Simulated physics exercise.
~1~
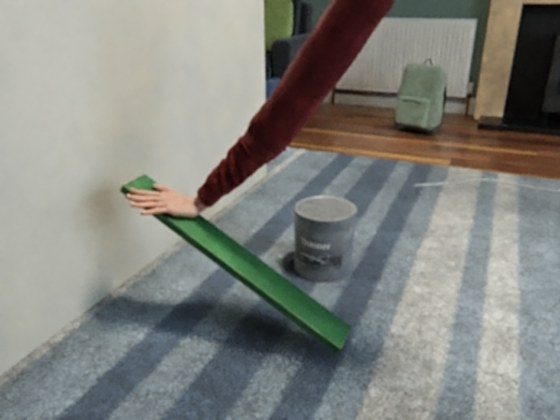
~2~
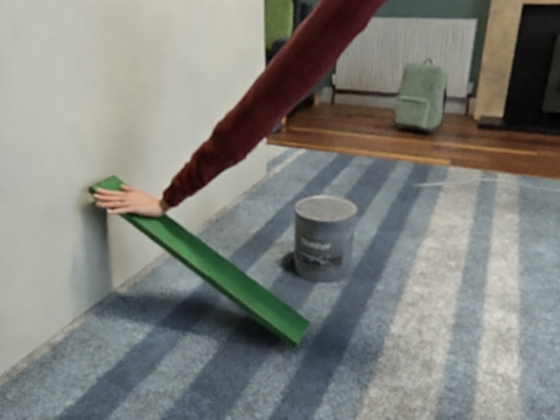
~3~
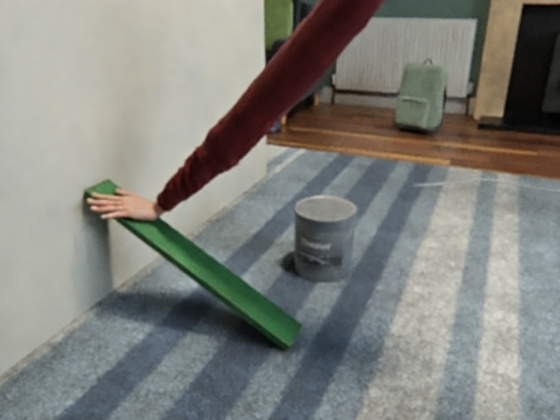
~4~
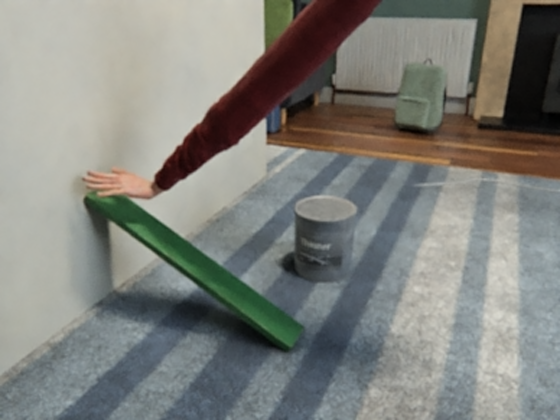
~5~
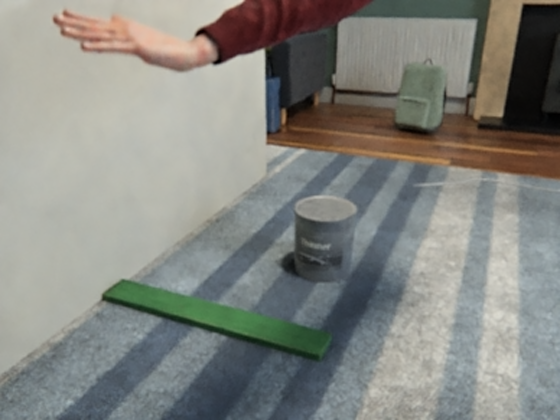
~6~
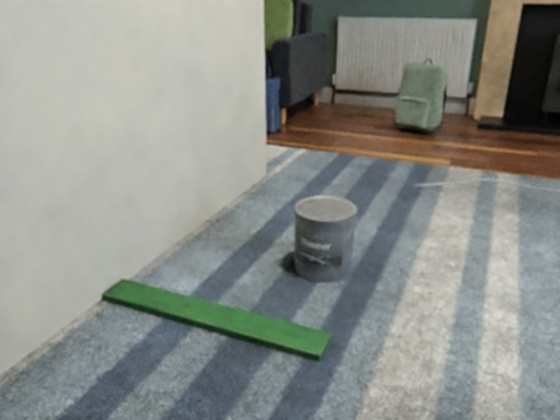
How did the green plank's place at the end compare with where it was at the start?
It ended up lower and slightly further left, lying on the carpet at the foot of the wall, whereas at the start it was held up at a slant by a hand.
A green plank, held at a slant by a hand, was moved left to lean against a bare wall, but once the hand let go and drew back, it slid down and ended up lying on the striped carpet near a grey pail.
